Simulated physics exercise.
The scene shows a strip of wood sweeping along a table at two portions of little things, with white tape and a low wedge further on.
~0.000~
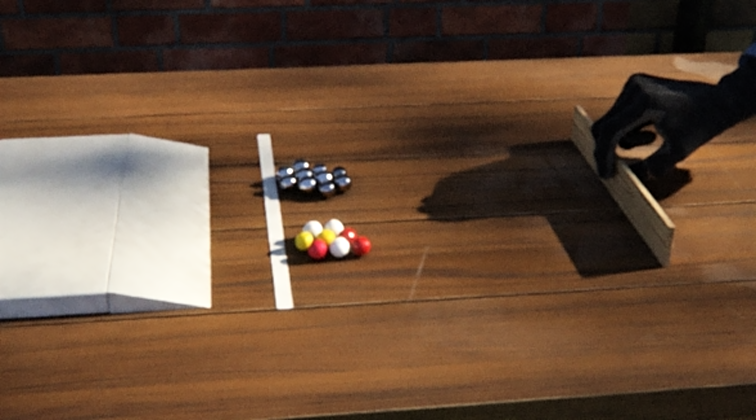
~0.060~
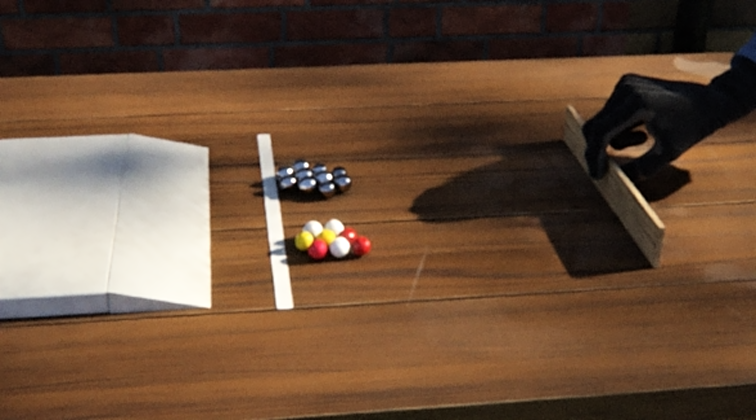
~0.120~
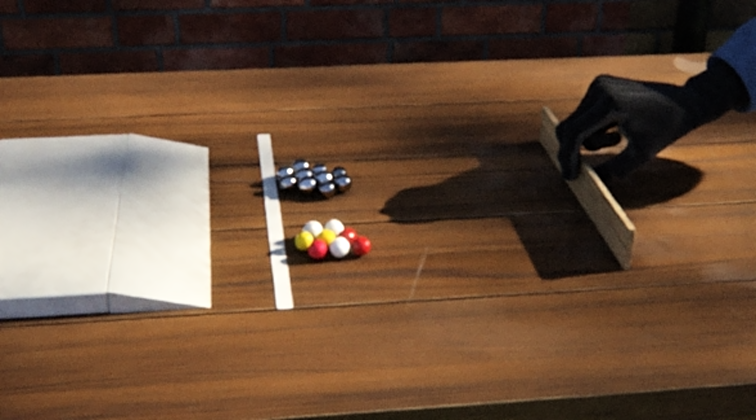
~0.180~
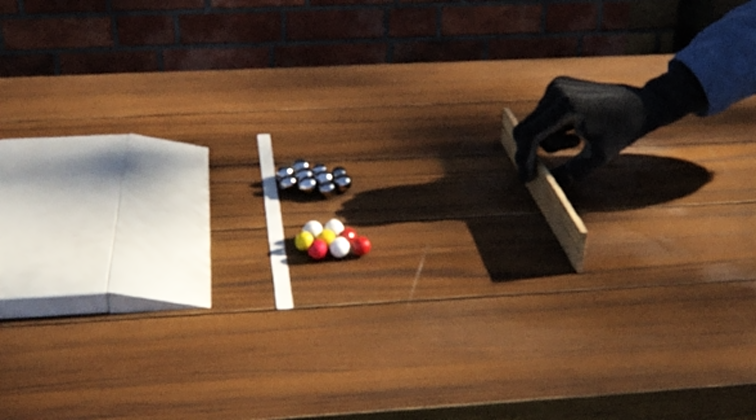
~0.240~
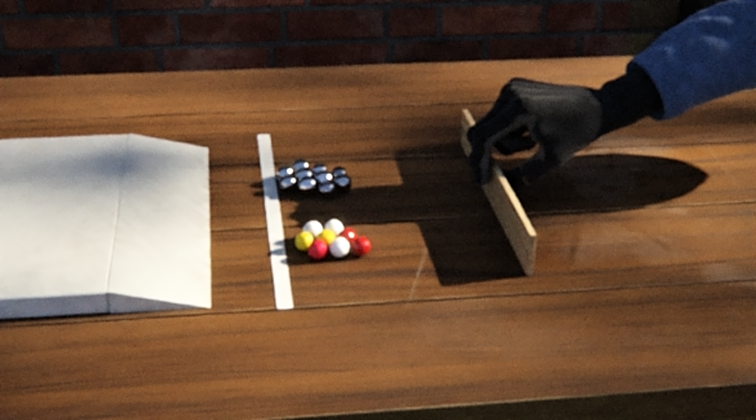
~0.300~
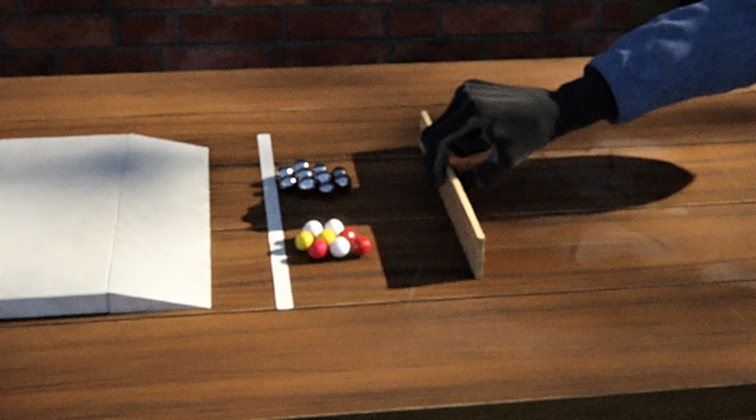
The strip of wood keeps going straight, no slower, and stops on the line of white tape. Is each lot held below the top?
The front lot: No, some goes over; the back lot: No, some goes over.
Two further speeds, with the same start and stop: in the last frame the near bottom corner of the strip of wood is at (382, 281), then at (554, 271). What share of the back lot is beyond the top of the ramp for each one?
Near 100 in a hundred, then near 10 in a hundred.
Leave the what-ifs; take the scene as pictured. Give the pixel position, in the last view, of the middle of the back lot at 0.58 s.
(215, 179) or so.
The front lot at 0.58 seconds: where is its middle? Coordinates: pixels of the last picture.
It will be centred somewhere around (191, 243).
By 0.43 s, strip of wood still moving, near (345, 172); front lot every one short of the ramp; back lot every one short of the ramp.
By 0.58 s, strip of wood stopped at the white tape; front lot the larger part on the ramp, roughly a quarter short of the ramp; back lot roughly a quarter on the ramp, the larger part short of the ramp.
By 0.86 s, strip of wood stopped at the white tape; front lot every one past the top; back lot roughly half past the top, roughly half on the ramp.
When it is over (1.8 s), strip of wood stopped at the white tape; front lot every one past the top; back lot roughly two thirds past the top, roughly a third short of the ramp.
